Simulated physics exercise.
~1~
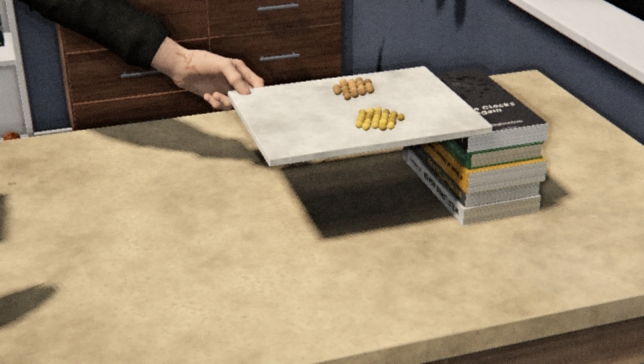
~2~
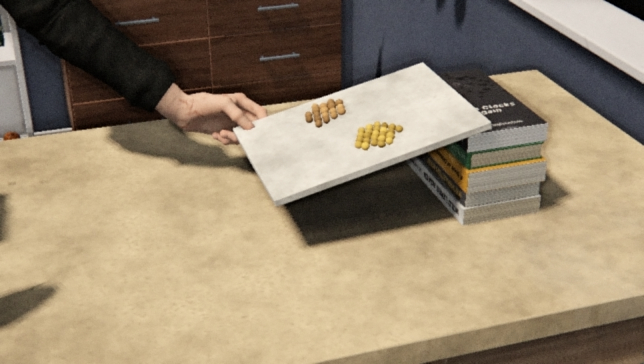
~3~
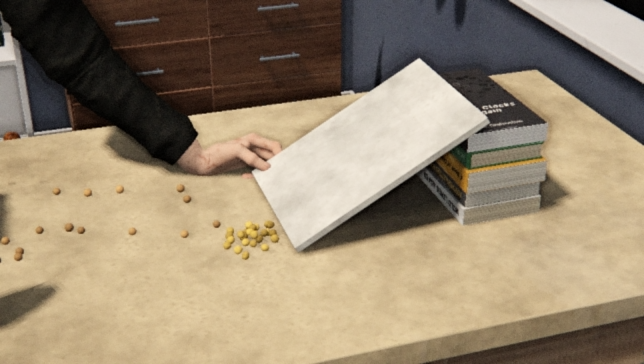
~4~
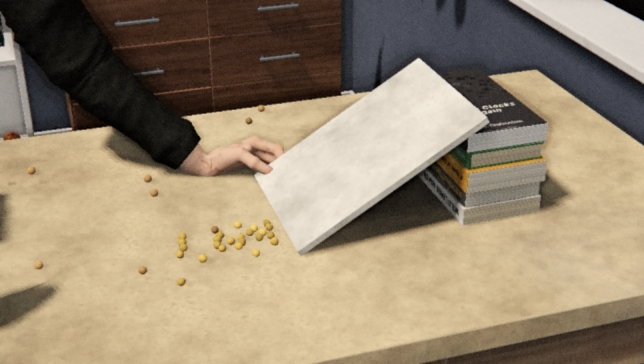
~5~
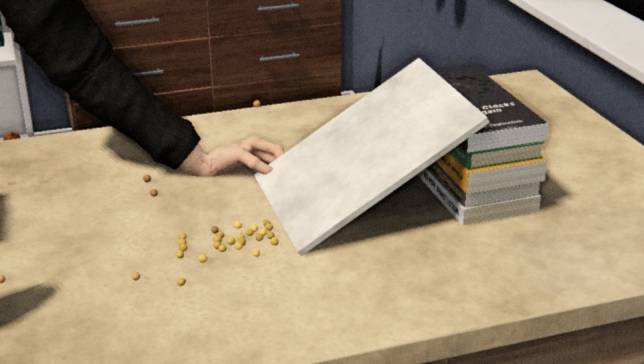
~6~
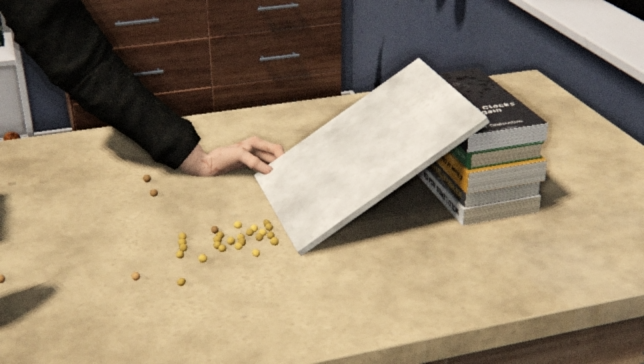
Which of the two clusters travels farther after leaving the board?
The orange-brown cluster from the back travels farther, scattering well to the left, while the yellow one stays fairly near the foot of the board.
